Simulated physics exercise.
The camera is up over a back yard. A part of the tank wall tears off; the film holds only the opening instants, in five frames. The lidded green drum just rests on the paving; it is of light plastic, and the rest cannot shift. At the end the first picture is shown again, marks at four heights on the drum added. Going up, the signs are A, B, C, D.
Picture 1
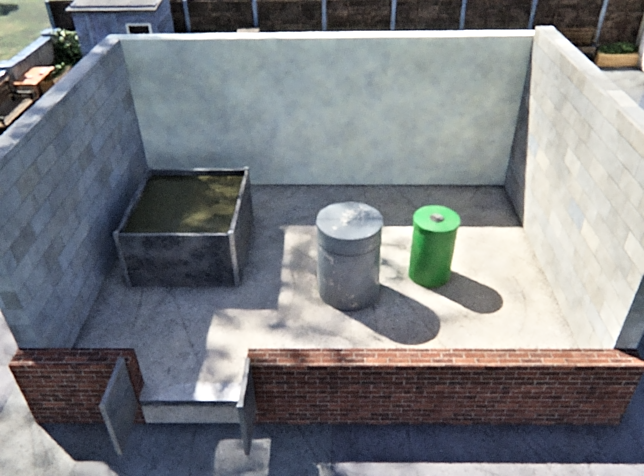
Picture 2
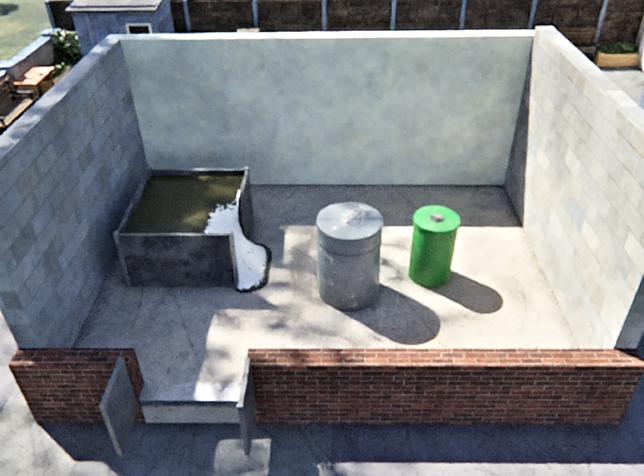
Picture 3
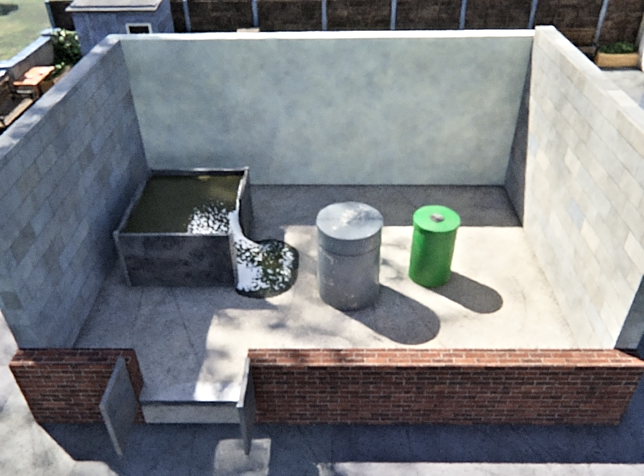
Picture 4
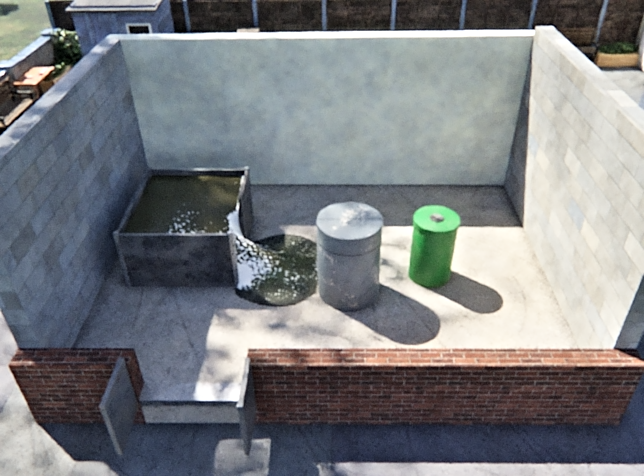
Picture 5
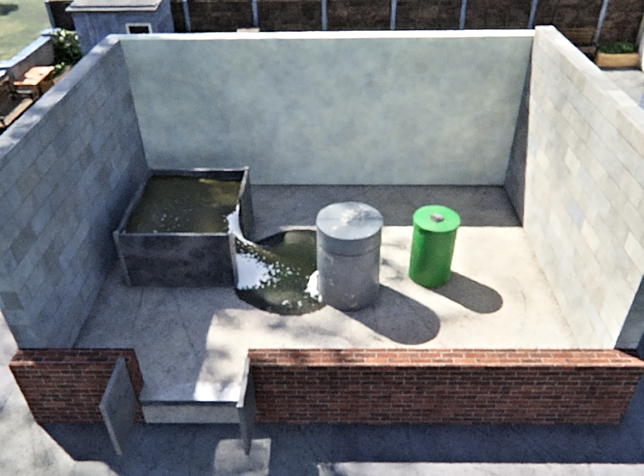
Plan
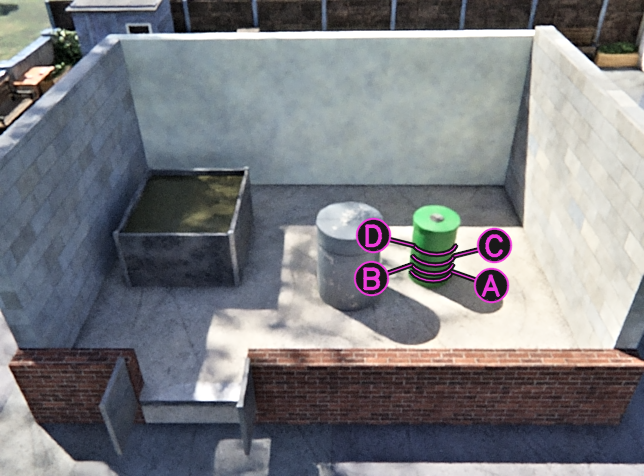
At first, a full square tank of murky water stands in a walled yard, left of a grey cylinder and a green drum. Water then pours over the tank's right side onto the dry ground, and the dark, foamy puddle spreads rightward until it reaches the grey cylinder.
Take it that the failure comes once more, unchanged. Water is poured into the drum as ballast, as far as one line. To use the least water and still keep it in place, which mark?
The answer is level A.
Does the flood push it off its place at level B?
No.
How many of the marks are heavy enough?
All four.
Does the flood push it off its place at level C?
No, that is safe.
On the marked copy, A at (433, 280); B at (434, 273); C at (435, 265); D at (436, 254); from the bottom up A, B, C, D.
Choosing A, it does not move.
Choosing B, it does not move.
Choosing C, it does not move.
Choosing D, it does not move.
